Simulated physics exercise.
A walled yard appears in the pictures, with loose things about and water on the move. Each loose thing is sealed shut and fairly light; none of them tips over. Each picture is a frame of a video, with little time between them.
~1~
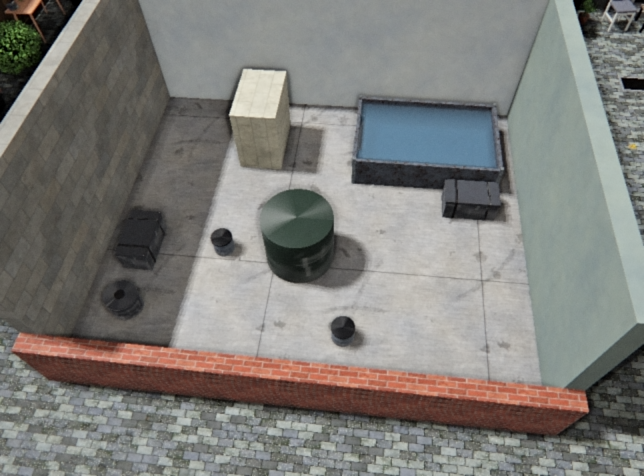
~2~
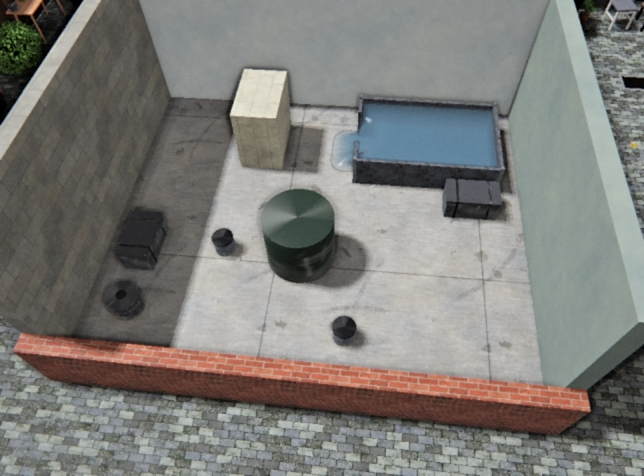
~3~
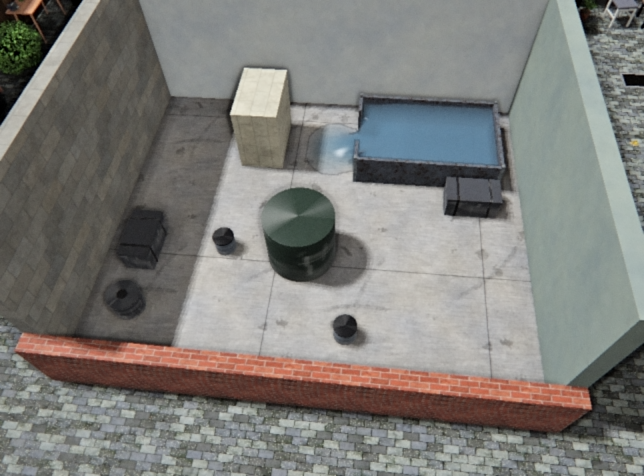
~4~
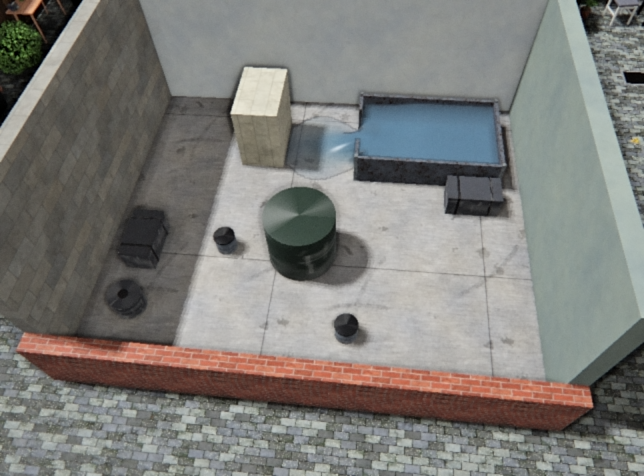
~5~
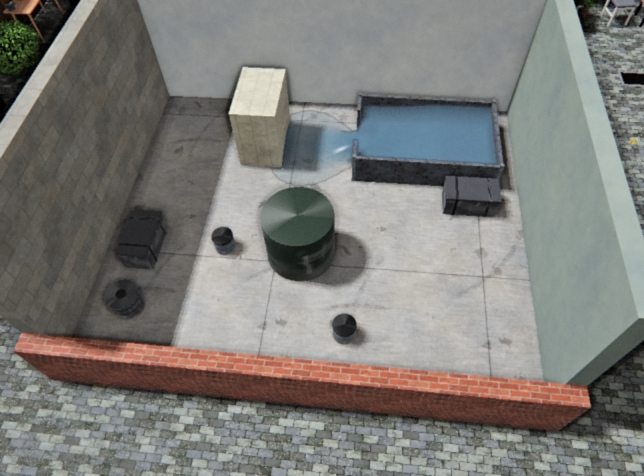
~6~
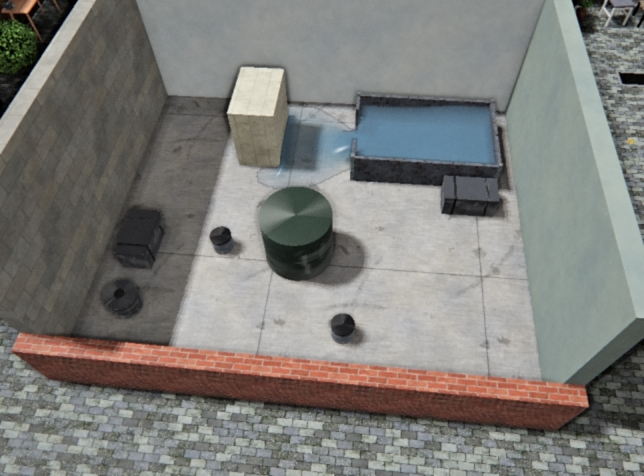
Water pours from the left side of the raised pool and spreads across the yard floor.
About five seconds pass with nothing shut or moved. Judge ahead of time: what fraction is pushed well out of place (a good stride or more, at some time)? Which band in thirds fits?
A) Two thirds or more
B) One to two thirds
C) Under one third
C, under one third.
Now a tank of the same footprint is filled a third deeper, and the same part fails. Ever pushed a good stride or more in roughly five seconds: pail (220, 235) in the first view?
Covered that distance.
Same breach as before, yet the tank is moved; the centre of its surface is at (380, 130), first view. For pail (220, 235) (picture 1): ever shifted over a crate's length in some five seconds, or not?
From what I can tell, it got displaced that much.
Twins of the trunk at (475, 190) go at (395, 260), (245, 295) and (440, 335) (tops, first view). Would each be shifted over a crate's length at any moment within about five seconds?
Copy one: Barely shifts; copy two: Barely shifts; copy three: Barely shifts.
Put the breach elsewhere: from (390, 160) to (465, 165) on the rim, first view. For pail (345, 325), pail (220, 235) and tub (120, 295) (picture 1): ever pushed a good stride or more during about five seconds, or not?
Listed in turn, ends up that far off, never travels that far, never travels that far.
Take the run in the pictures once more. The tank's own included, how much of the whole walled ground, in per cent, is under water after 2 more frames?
I'd put it near 20 percent.
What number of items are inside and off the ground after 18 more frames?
Count: 0.
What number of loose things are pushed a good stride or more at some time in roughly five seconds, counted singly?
I get 1.
A moment on, 0 of 5 are well off their spots; 0 afloat.
Next, 0 of 5 are well off their spots; 0 afloat.
Later, 1 of 5 are well off their spots; 0 afloat.
In the end, 1 of 5 are well off their spots, and 1 have been at some point; 1 afloat.
